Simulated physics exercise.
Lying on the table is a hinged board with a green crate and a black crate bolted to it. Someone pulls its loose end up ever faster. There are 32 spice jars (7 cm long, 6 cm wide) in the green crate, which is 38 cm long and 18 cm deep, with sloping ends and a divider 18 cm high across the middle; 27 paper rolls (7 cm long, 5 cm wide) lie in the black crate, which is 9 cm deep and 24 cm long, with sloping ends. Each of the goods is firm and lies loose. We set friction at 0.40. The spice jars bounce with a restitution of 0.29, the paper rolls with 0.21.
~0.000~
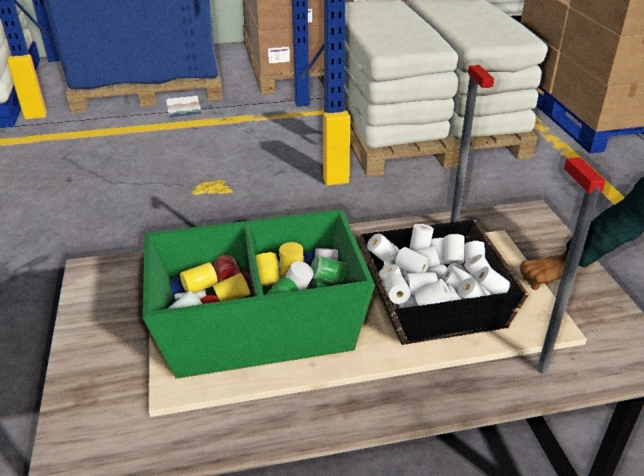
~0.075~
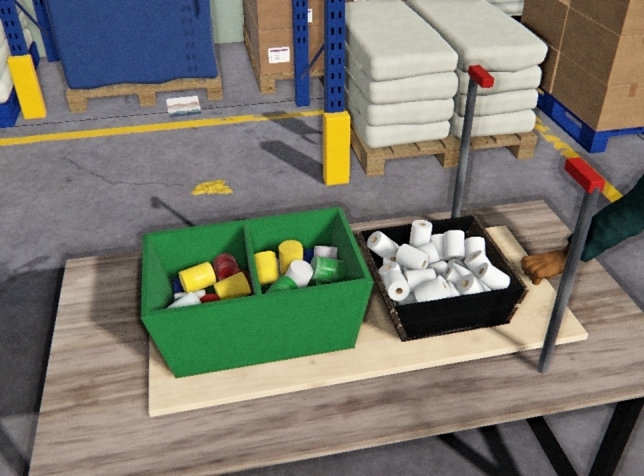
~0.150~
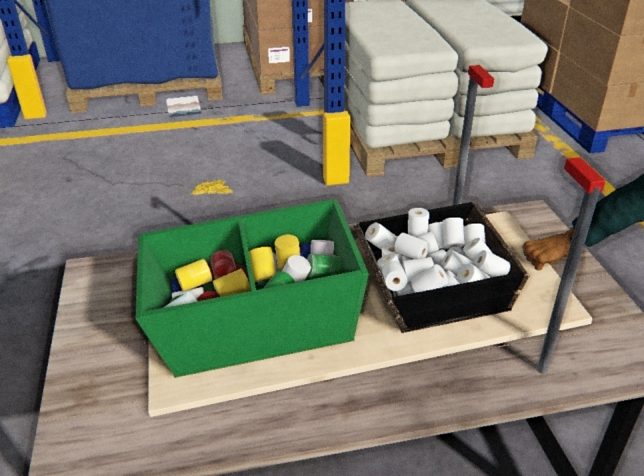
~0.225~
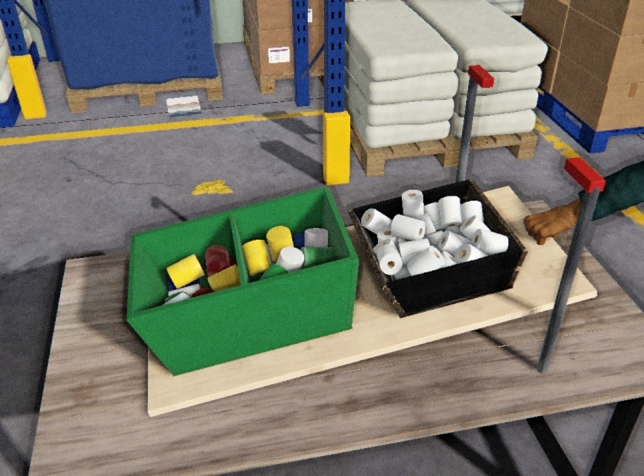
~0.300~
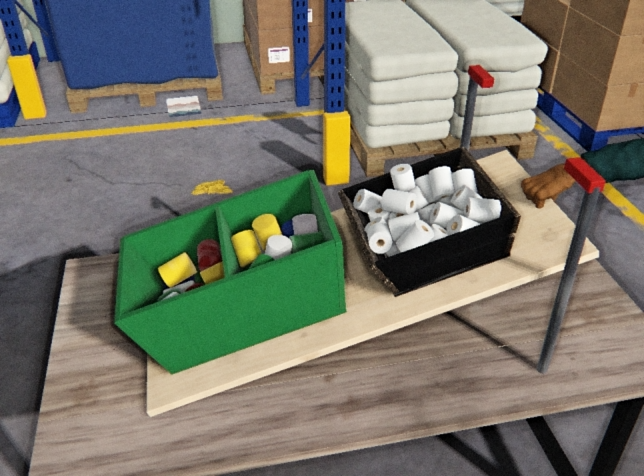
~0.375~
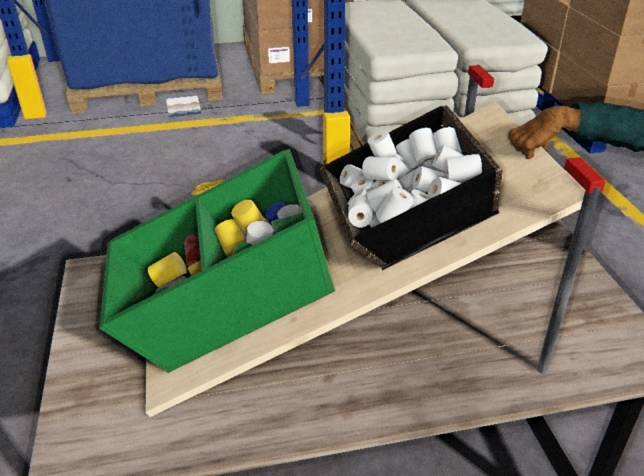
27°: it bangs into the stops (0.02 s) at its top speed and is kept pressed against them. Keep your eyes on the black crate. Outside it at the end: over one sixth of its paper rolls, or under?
Over one sixth.
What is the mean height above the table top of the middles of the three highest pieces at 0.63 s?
Their middles sit some 56 cm up.
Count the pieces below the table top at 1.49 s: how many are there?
Around 4, roughly.
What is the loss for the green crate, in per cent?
I'd put the green crate at some 0 per cent.
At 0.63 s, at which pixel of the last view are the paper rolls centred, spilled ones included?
(324, 155).
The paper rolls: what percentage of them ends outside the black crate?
About 75 per cent.
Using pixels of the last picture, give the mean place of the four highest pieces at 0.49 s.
Centred close to (398, 103).
After 0.39 s, it hits the stops.
After 0.49 s, tilt 27°; 0 of 32 out of the green crate and 0 of 27 out of the black crate.
After 0.63 s, tilt 27°; 0 of 32 out of the green crate and 8 of 27 out of the black crate.
After 0.89 s, tilt 27°; 0 of 32 out of the green crate and 19 of 27 out of the black crate.
When it is over (at 1.49 s), 0 of 32 out of the green crate and 20 of 27 out of the black crate. Asked share, 20 of 27, 74 per cent.
